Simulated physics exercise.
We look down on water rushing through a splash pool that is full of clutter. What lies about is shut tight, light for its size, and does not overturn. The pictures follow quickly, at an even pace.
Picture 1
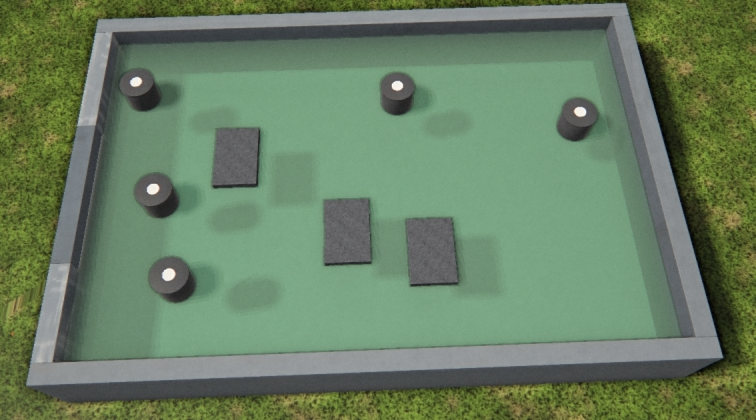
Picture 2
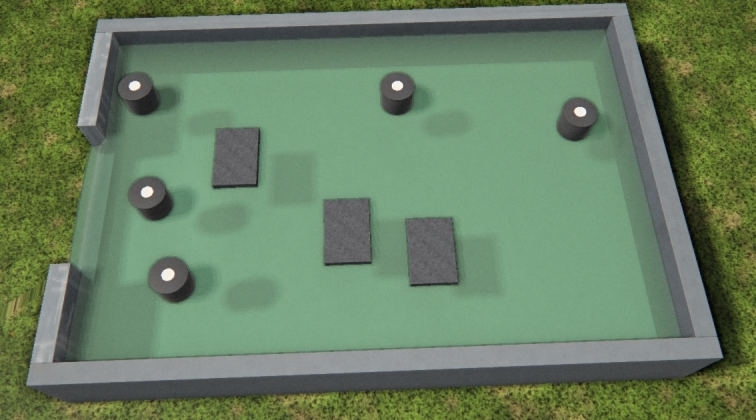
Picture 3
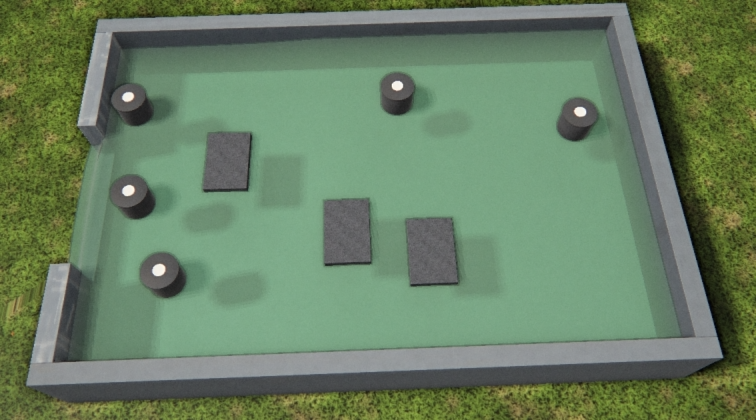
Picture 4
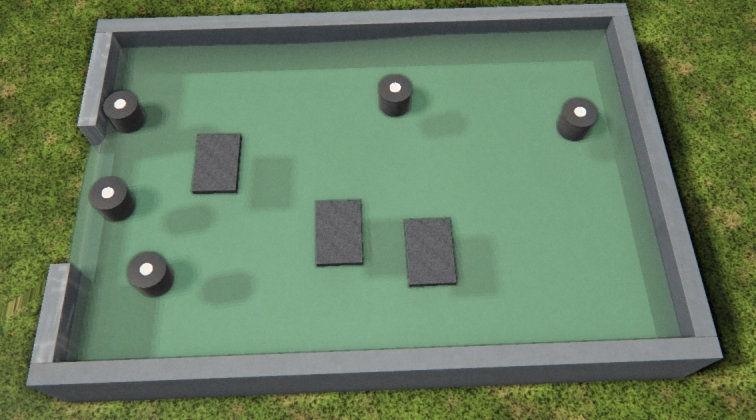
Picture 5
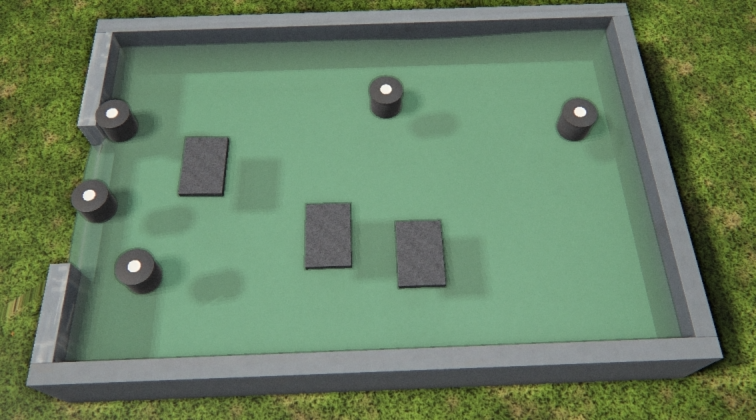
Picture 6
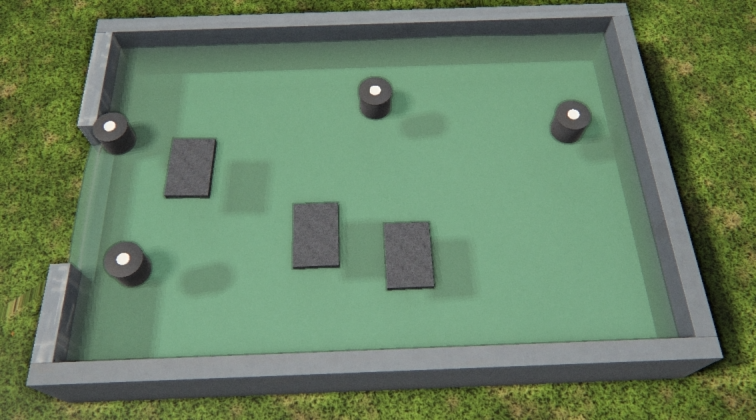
Black tubs and dark slabs drift left across the green pool toward a gap.
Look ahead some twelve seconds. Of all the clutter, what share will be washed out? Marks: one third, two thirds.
That comes to from one to two thirds.
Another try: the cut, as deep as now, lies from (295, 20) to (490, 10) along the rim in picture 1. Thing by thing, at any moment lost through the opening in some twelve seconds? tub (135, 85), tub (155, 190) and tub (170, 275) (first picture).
In turn: Kept in, no, still in.
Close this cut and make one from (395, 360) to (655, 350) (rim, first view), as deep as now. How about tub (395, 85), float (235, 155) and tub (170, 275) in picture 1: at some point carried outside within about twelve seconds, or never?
In that order: Inside, stays, no.
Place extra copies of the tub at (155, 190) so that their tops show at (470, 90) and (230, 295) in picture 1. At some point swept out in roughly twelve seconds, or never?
As listed: Still in, through.
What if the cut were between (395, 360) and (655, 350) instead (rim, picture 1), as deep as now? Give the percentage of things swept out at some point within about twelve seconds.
About 20 per cent.
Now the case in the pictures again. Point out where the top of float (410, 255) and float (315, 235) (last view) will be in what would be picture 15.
Around (372, 257) and (261, 239).
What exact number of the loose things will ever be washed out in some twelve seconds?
I count 4.
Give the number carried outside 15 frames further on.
It comes to 4.
A moment on, 1 of 8 are out; 7 afloat.
Next, 4 of 8 are out; 4 afloat.
Later, 4 of 8 are out; 4 afloat.
In the end, 4 of 8 are out; 4 afloat.
